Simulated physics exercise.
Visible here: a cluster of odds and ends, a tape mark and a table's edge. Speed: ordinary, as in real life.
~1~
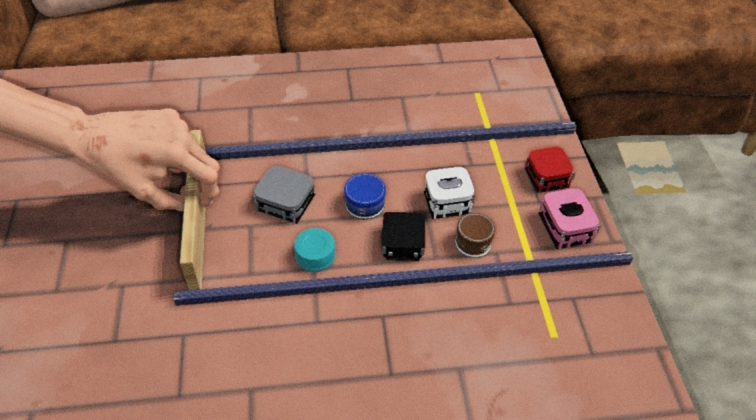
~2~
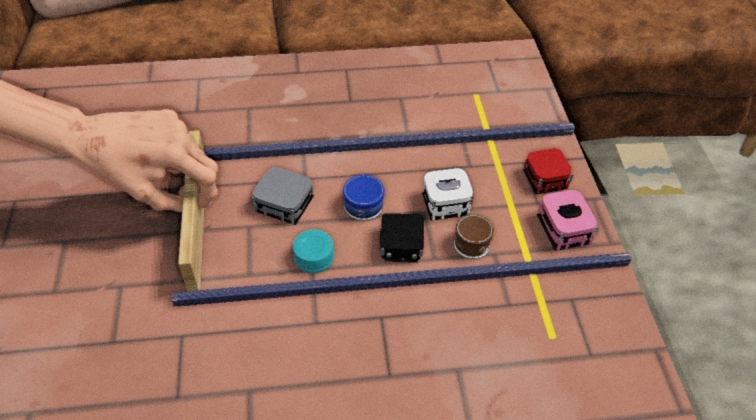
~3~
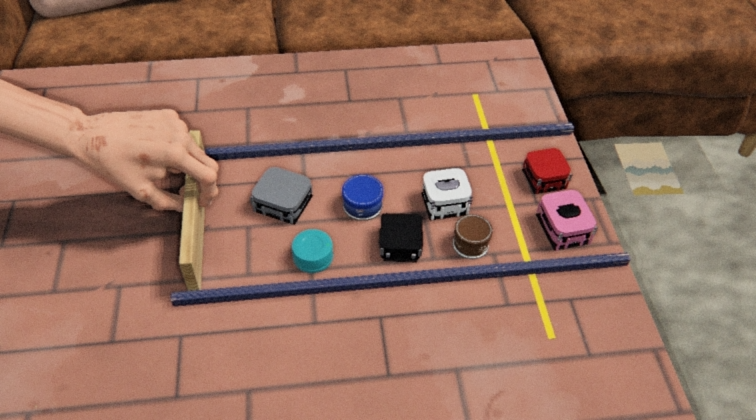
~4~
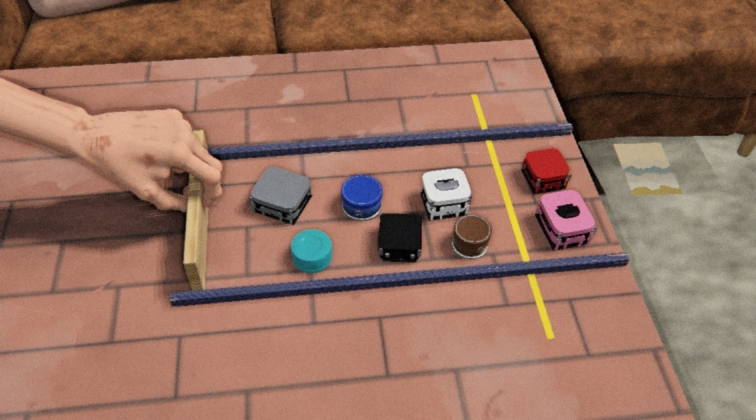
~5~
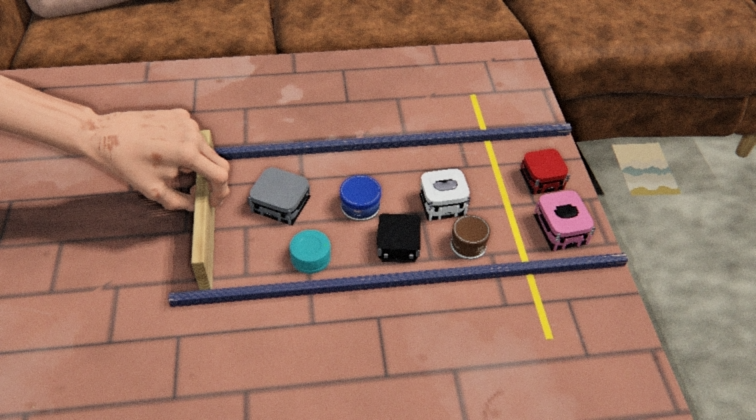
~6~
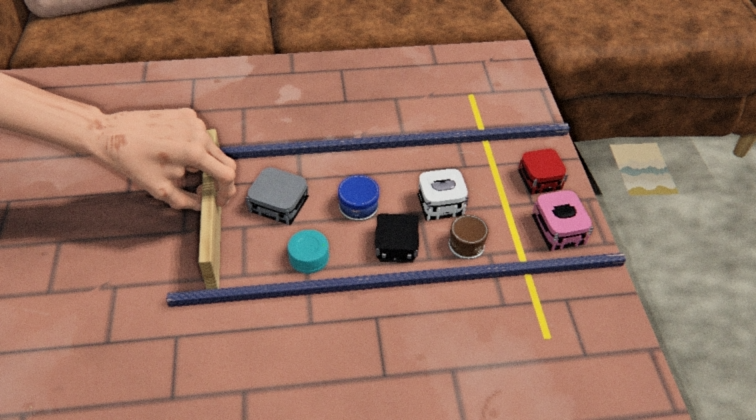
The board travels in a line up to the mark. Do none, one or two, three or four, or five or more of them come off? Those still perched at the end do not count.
One or two of them come off.
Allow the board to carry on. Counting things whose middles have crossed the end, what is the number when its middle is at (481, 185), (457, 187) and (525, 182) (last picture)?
Taking the places in turn, the counts are 1, 0 and 4.
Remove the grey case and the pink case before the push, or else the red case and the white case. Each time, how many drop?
Result: 0 in the first case, with 1 in the second.
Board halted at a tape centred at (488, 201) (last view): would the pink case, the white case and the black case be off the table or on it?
Note: Pink case drops down; white case remains; black case remains.
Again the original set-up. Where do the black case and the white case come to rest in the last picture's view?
The black case finishes at (576, 233); the white case finishes at (598, 200).
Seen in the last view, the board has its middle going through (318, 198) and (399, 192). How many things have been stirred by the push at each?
So far 3, and 6 at the second.
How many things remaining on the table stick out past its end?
Count: 3.
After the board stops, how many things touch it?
The answer is 2.
A little later, none off yet; red case at rest near (542, 172); pink case at rest near (561, 220); brown tin at rest near (468, 237).
Next, none off yet; red case at rest near (542, 172); pink case at rest near (561, 220); brown tin shifted about its own width near (496, 234).
Later still, none off yet; red case shifted a little near (554, 165); pink case shifted about its own width near (607, 226); brown tin shifted well along near (574, 239).
When it is over, the number that fall off is one or two; down, pink case.
